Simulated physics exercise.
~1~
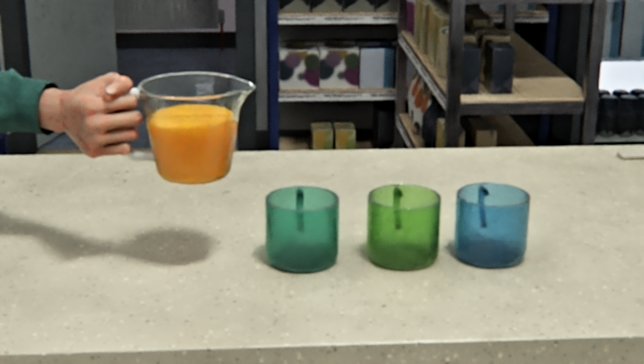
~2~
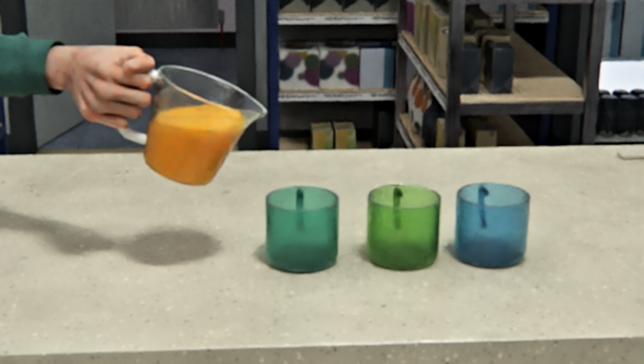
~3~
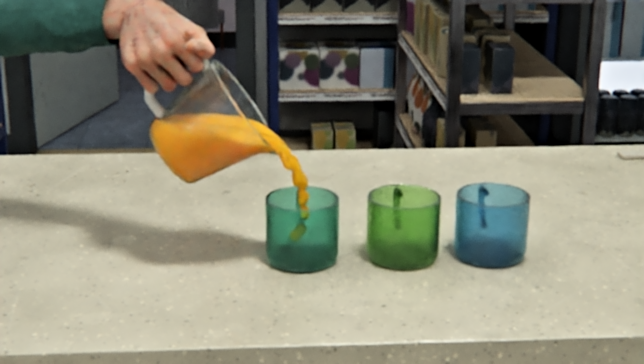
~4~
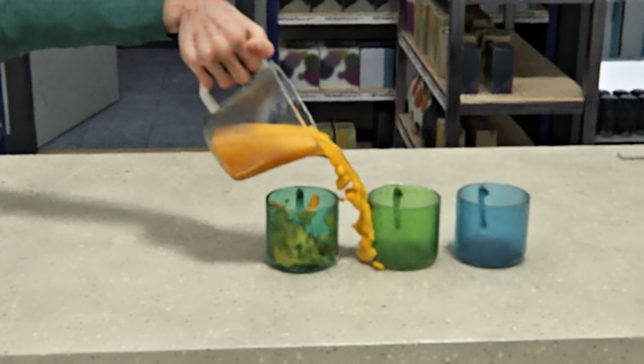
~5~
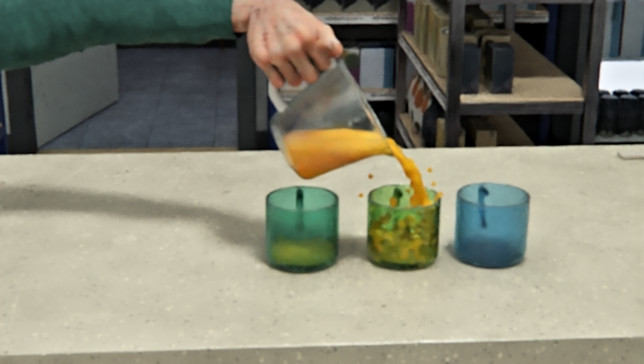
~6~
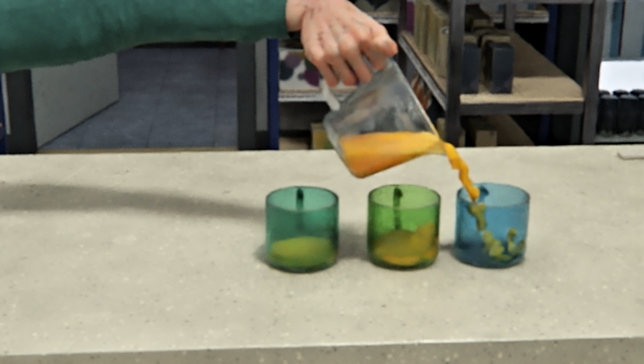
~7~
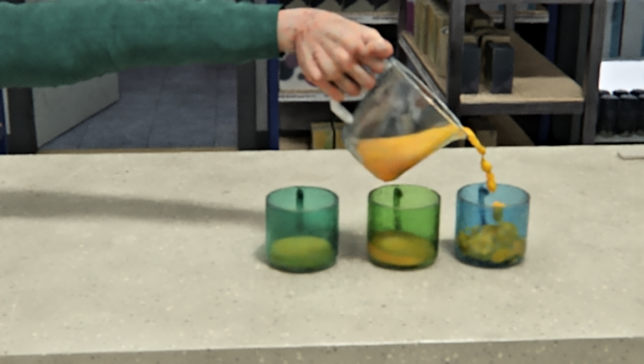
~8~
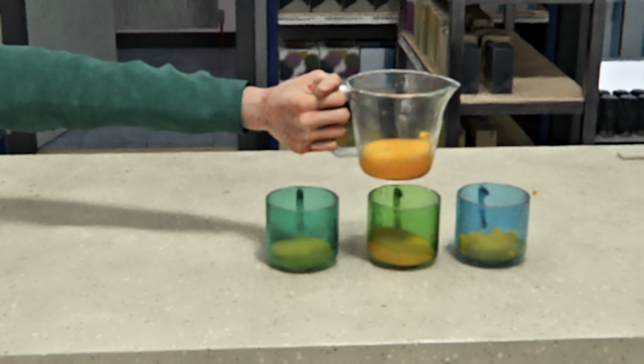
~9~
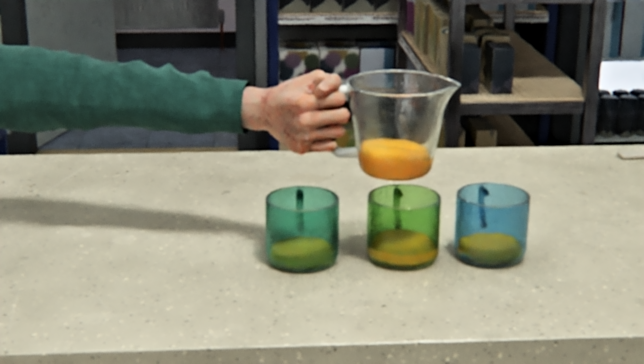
Hand tilting a flared jug of orange juice, sweeping right over three coloured mugs, partly filling each, then righting the jug.
